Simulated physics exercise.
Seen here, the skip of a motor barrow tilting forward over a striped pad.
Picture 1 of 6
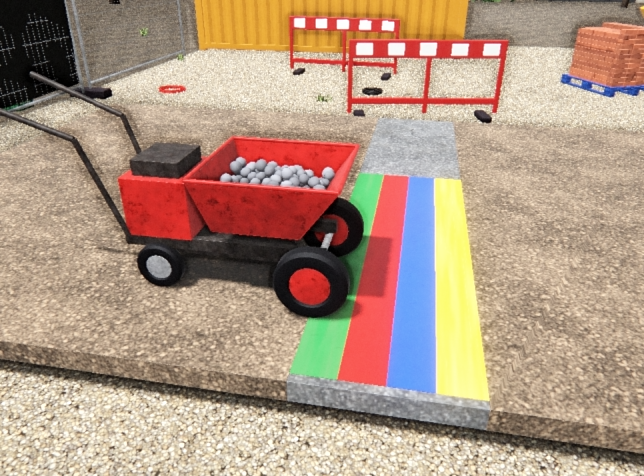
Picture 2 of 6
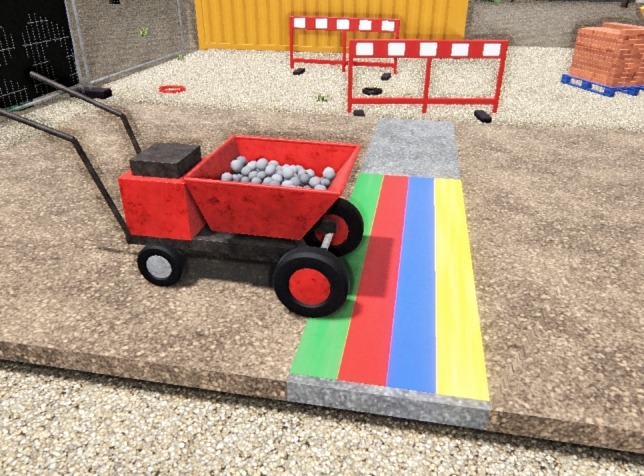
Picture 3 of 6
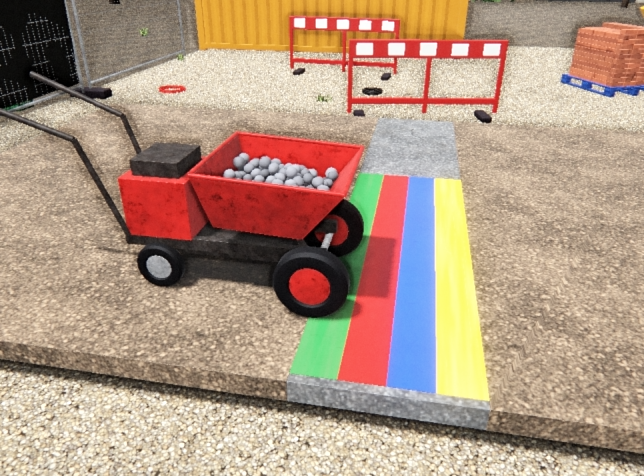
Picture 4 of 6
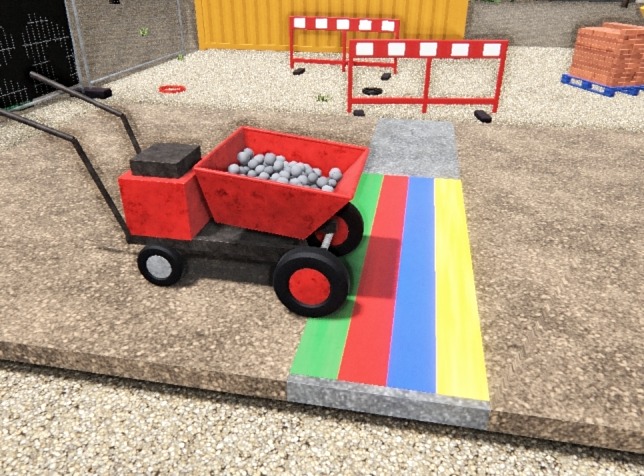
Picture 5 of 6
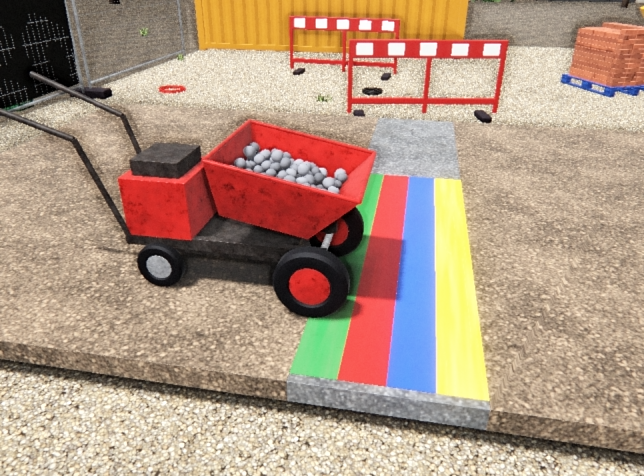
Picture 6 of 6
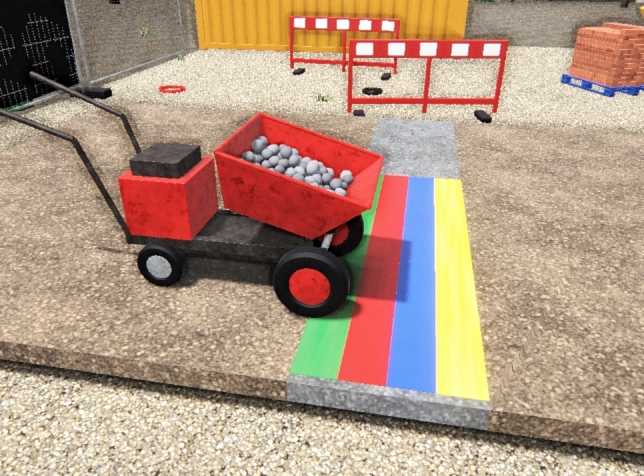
Red skip of grey cobbles on a motor barrow, level at first, slowly tilting forward above green, red, blue and yellow strips.
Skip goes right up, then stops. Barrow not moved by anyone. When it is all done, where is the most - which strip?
On the yellow strip.
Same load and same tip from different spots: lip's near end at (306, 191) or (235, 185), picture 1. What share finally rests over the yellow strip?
Around 30 % the first time and around 10 % the second.
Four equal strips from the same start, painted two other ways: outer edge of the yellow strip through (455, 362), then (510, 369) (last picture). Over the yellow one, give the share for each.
First some 30, then 40 per cent.
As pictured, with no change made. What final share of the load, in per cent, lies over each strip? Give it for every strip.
In per cent, approximately: Green 0, red 0, blue 20, yellow 40.
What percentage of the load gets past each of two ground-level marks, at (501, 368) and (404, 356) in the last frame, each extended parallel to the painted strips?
Close to 30 and 90 per cent respectively.
Soon, skip tipped steeply; all in the skip.
A while on, skip tipped right over; most in the skip; a small part over the blue strip; about a quarter over the yellow strip.
Towards the end, skip tipped right over; a small part in the skip; a small part over the blue strip; about a third over the yellow strip; about a third off the paint.
Finally, skip tipped right over; a small part in the skip; none over the green strip; none over the red strip; about a quarter over the blue strip; about a third over the yellow strip; about a third off the paint.
